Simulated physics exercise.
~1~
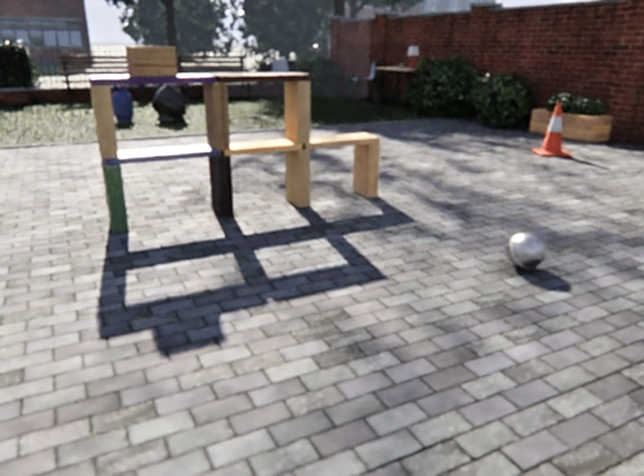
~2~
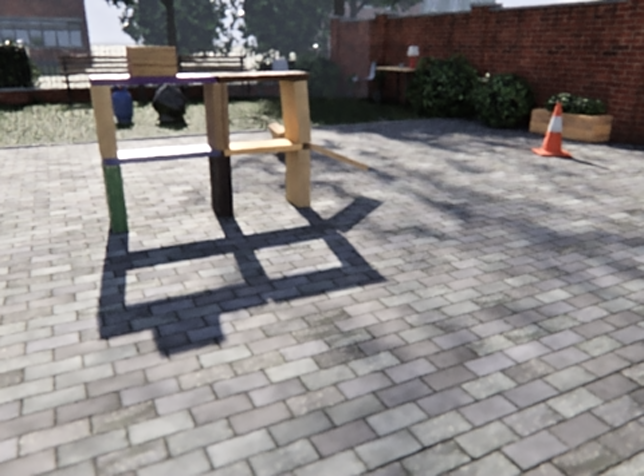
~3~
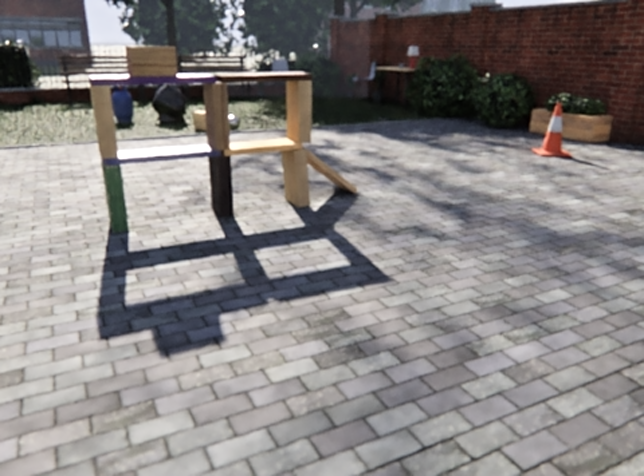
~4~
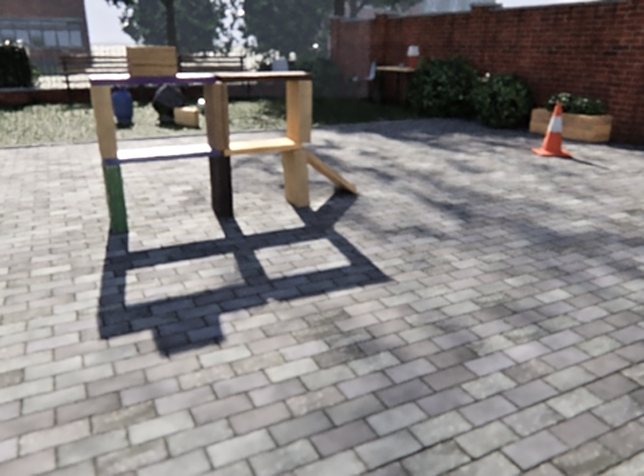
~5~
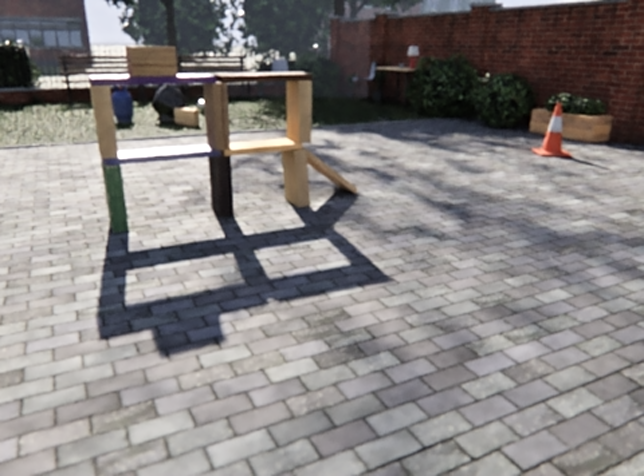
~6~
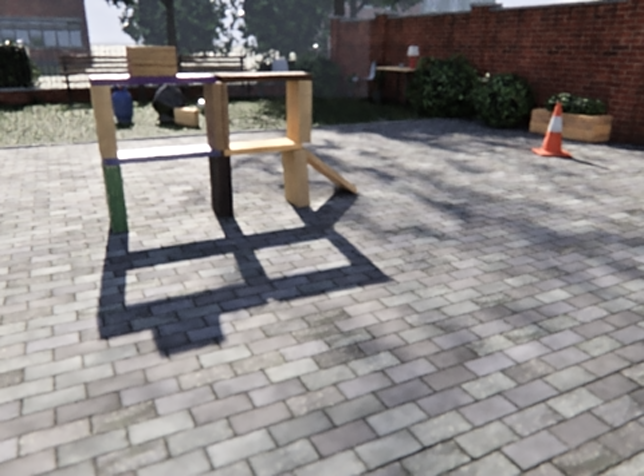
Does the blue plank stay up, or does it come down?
The blue plank stays up. It keeps its level on the left side of the structure, while the plank at the far right end drops.
